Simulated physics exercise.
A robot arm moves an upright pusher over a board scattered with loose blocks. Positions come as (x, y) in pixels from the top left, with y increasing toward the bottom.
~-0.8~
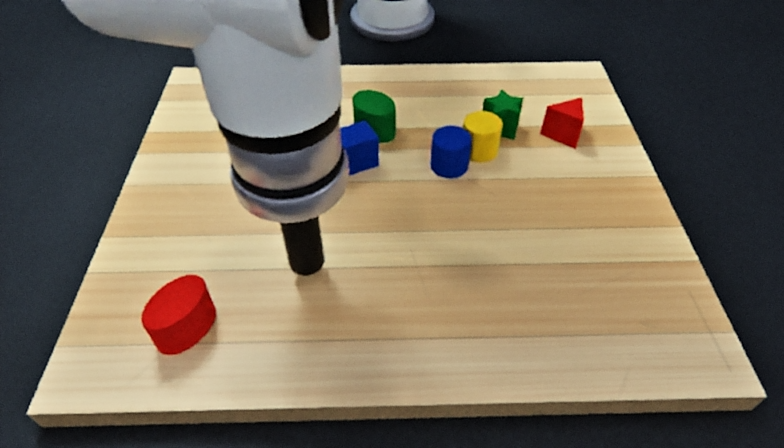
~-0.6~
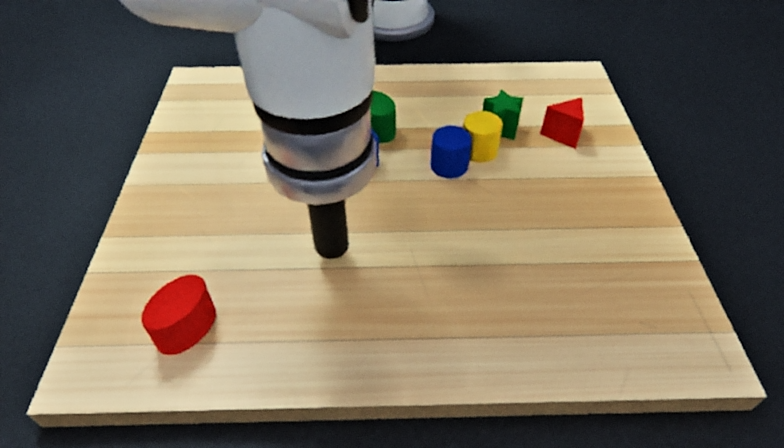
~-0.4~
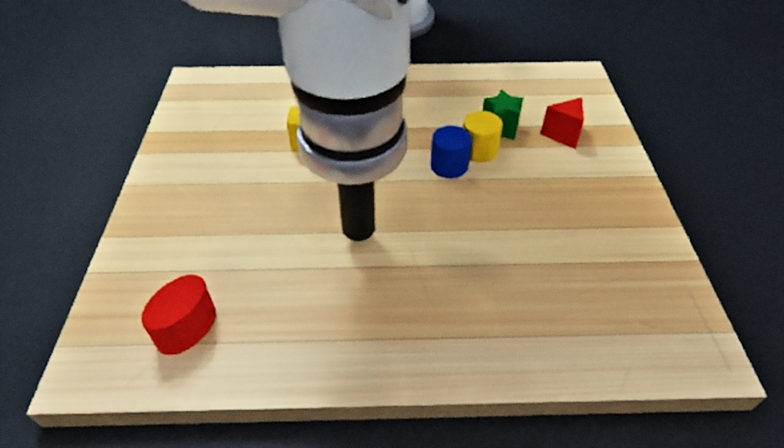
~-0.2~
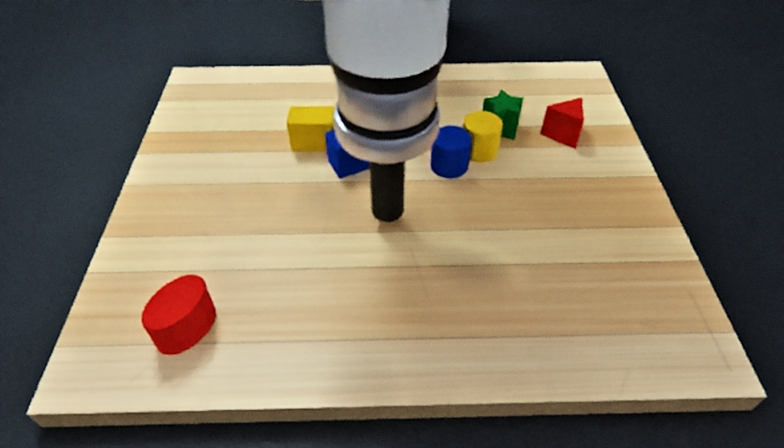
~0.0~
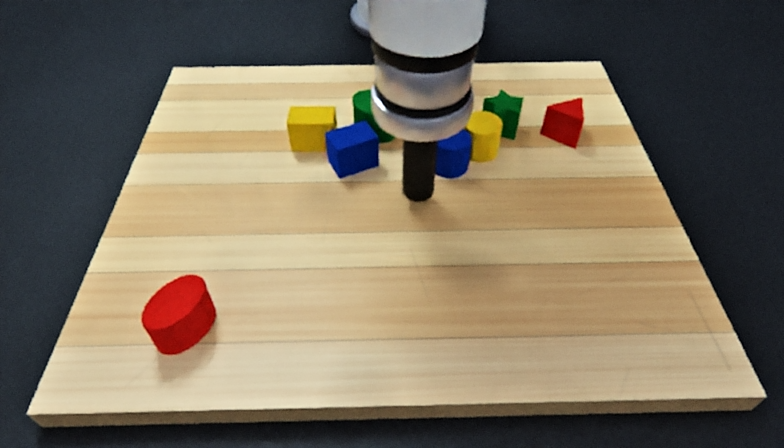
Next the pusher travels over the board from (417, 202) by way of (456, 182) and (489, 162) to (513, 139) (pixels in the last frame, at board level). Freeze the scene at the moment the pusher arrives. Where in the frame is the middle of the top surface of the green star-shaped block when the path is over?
Answer: (516, 93).
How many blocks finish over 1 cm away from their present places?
Three or more blocks move.
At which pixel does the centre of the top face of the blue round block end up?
I'd expect the centre of its top face to be at (458, 124).
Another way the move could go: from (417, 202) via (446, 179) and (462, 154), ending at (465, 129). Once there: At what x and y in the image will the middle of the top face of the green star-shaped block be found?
Around (530, 93).
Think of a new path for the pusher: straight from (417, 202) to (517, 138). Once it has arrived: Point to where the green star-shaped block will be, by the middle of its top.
The centre of its top will be at (523, 90).
What follows on the original path. One third of the way, pusher at (458, 172); blue round block at (455, 131); yellow round block at (487, 118); green star-shaped block at (508, 100).
Two thirds of the way, pusher at (491, 152); blue round block at (458, 124); yellow round block at (489, 112); green star-shaped block at (511, 99), turned 20° anticlockwise.
At the end, pusher at (515, 129); blue round block at (458, 124); yellow round block at (488, 100); green star-shaped block at (516, 93); red triangle unmoved.
